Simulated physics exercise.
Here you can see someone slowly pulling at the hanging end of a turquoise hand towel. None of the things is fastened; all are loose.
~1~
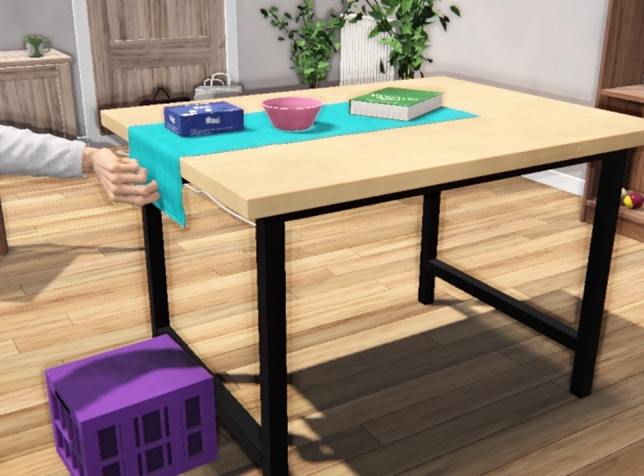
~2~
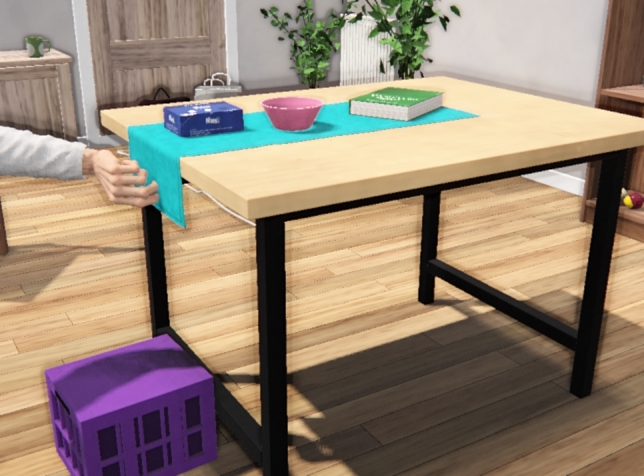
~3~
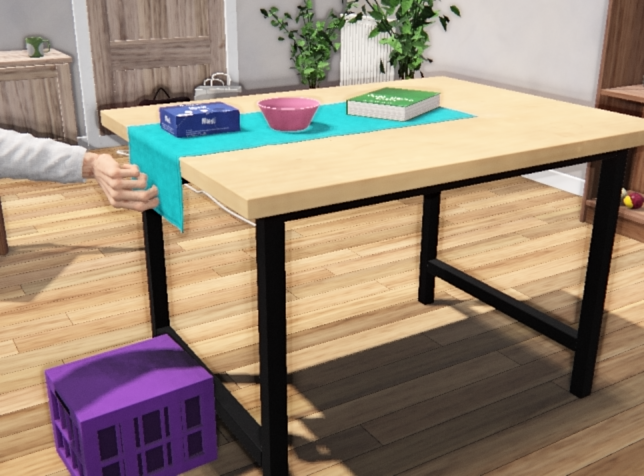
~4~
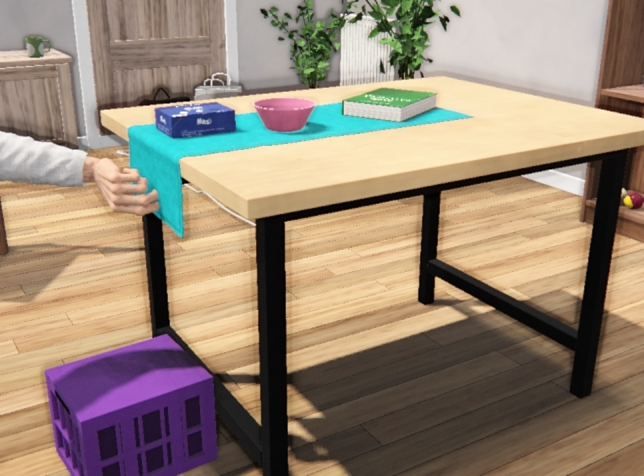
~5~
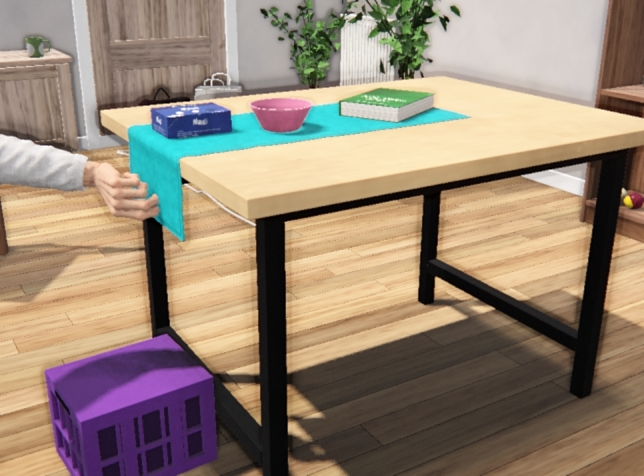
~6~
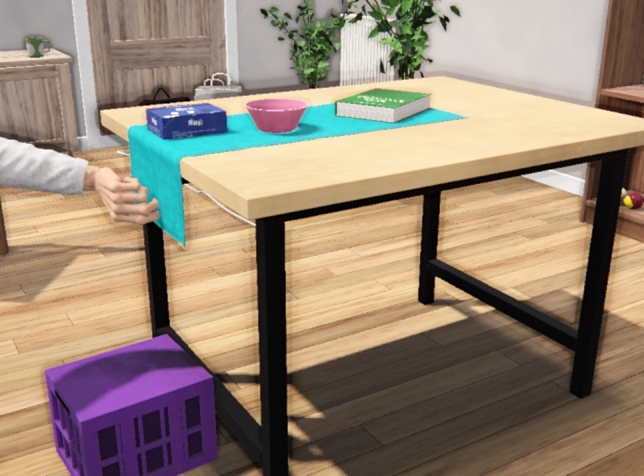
A hand slowly pulled the hanging end of a turquoise cloth down at the left edge of a wooden table, and the blue packet, pink bowl and green book on it shifted slightly left.
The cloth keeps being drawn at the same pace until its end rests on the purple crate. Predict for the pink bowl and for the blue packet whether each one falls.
The pink bowl does fall. The blue packet does fall.
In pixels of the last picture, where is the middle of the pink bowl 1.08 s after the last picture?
Near (201, 126).
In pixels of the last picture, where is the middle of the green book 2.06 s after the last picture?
Its middle is then close to (258, 120) in the last picture.
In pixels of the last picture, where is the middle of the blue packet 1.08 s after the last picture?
At about (113, 327).
Then, 1.08 s on from there, hem going down; bowl carried along near (201, 126); packet down below near (113, 327).
Then, 2.06 s on from there, hem on the crate; bowl down below near (149, 343); packet down below near (113, 327).
In the end, hem on the crate; bowl down below near (149, 343); packet down below near (113, 327). The pink bowl is carried off the end and the blue packet falls off.
